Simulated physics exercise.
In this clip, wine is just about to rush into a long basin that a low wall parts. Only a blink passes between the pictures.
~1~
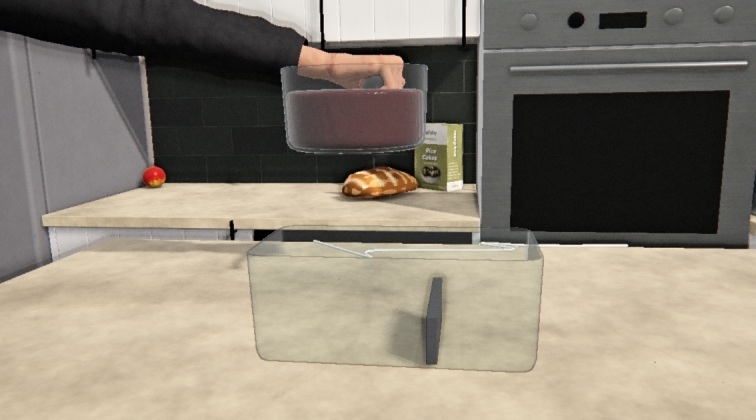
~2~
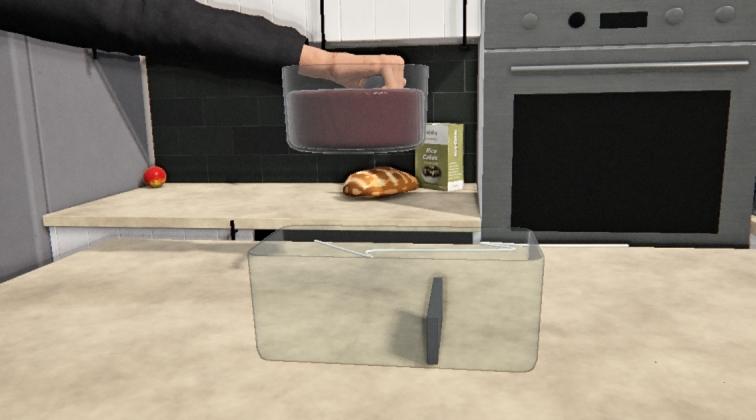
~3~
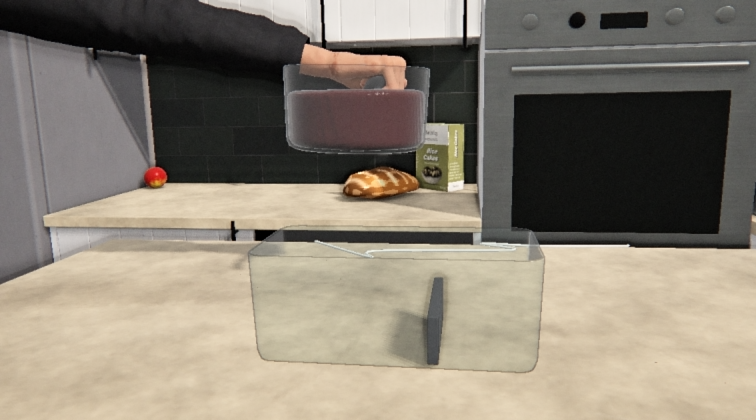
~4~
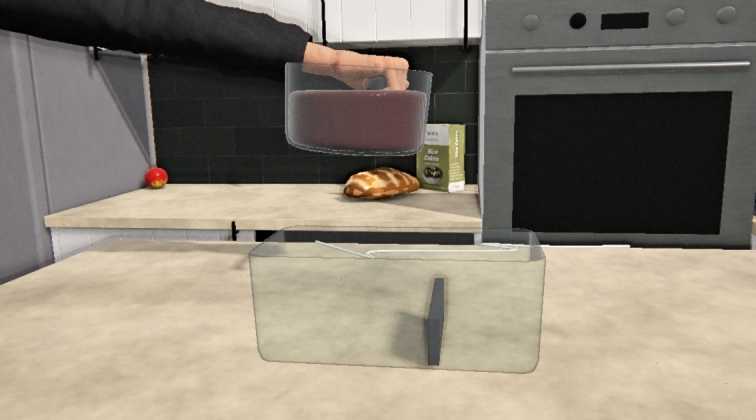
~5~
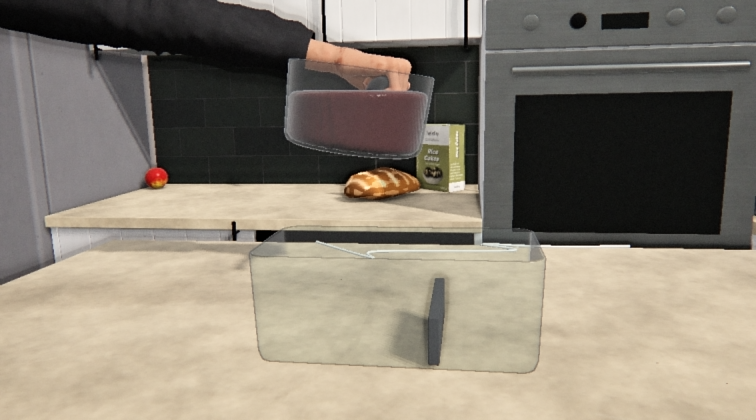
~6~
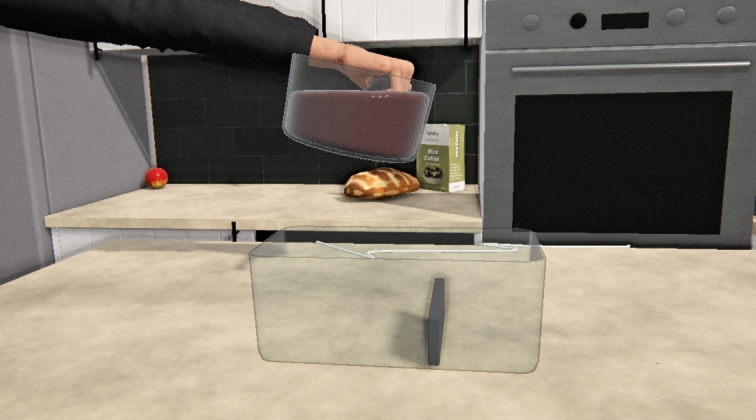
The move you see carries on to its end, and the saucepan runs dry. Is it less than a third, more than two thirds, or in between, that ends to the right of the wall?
The share right of the wall falls into the top range, past two thirds.
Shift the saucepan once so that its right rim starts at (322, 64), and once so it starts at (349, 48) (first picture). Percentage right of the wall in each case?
5 and 25 per cent.
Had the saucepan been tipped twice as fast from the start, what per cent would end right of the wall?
It comes to some 70 in a hundred.
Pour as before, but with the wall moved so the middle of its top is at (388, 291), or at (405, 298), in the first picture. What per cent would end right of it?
Result: 95 % first, 85 % second.
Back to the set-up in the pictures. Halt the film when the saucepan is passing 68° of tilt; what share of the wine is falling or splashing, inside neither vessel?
Around 30 percent.
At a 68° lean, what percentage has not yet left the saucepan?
About 65 % remains.
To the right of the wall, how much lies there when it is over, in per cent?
I'd put it at around 75 %.
A moment on, the saucepan is tipped part way and 65 per cent is still to pour, 0 is left of the wall and 6 right of it.
Next, the saucepan is tipped on its side and 16 per cent is still to pour, 4 is left of the wall and 67 right of it.
Then the saucepan is tipped right over and 2 per cent is still to pour, 14 is left of the wall and 80 right of it.
Later the saucepan is tipped right over and 0 per cent is still to pour, 19 is left of the wall and 80 right of it.
Finally, 23 per cent lies left of the wall, 77 right of it and 1 outside.
